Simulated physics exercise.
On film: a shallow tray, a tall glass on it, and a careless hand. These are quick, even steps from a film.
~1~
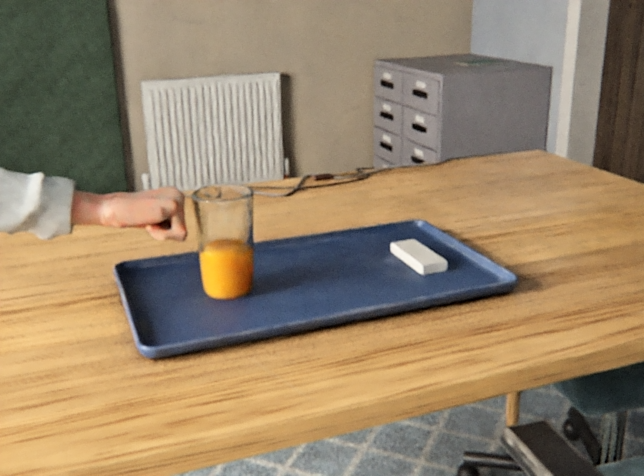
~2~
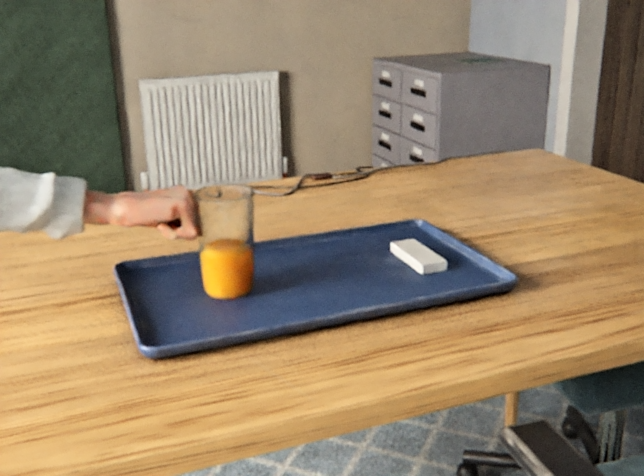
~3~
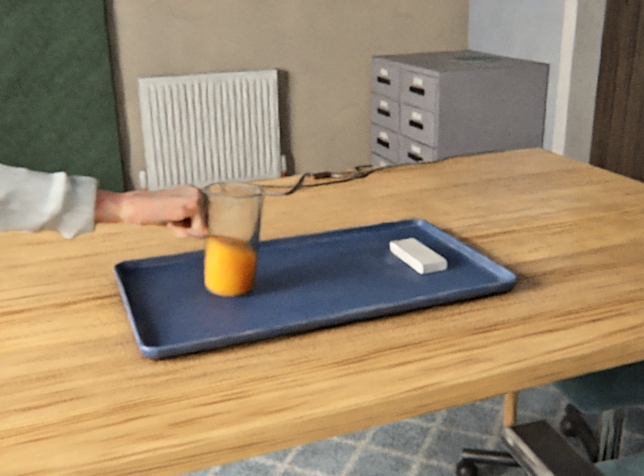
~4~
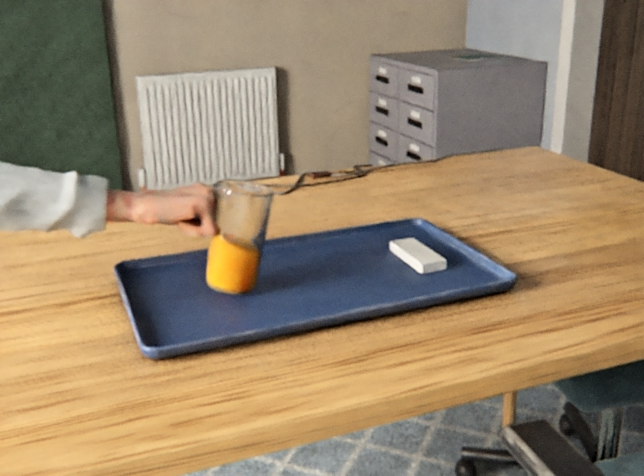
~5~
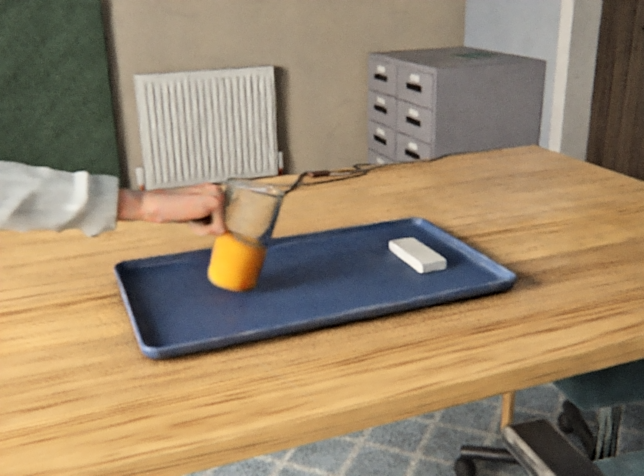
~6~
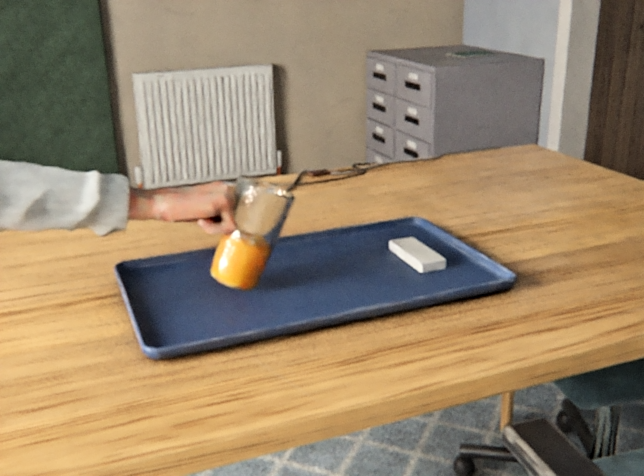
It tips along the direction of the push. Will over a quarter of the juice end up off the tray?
Tray keeps over three quarters.
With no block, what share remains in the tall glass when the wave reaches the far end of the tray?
You'd be looking at something near 45 in a hundred.
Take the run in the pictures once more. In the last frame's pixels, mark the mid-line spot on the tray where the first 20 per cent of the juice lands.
It lands near (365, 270).
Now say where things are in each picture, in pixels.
The first frame shows tilt 0°; right rim (250, 191); surface from (202, 247) to (248, 241); the tray's far rim is at (465, 247); a block is fixed to the tray further along.
The second frame shows tilt 0°; right rim (251, 191); surface from (202, 247) to (248, 241).
The third frame shows tilt 6°; right rim (261, 191); surface from (207, 237) to (251, 242).
The fourth frame shows tilt 11°; right rim (271, 191); surface from (213, 228) to (257, 243).
The fifth frame shows tilt 18°; right rim (281, 193); surface from (221, 227) to (262, 241).
The sixth frame shows tilt 24°; right rim (291, 196); surface from (225, 233) to (268, 238).
A moment on, the tall glass is falling and 100 per cent is in the glass, 0 on the tray and 0 above or beyond its rim.
Next, the tall glass lies on its side and 80 per cent is in the glass, 9 on the tray and 11 above or beyond its rim.
Then the tall glass lies on its side and 41 per cent is in the glass, 41 on the tray and 19 above or beyond its rim.
Later the tall glass lies on its side and 23 per cent is in the glass, 71 on the tray and 7 above or beyond its rim.
In the end 94 per cent is held by tray and glass, 6 is off the tray.
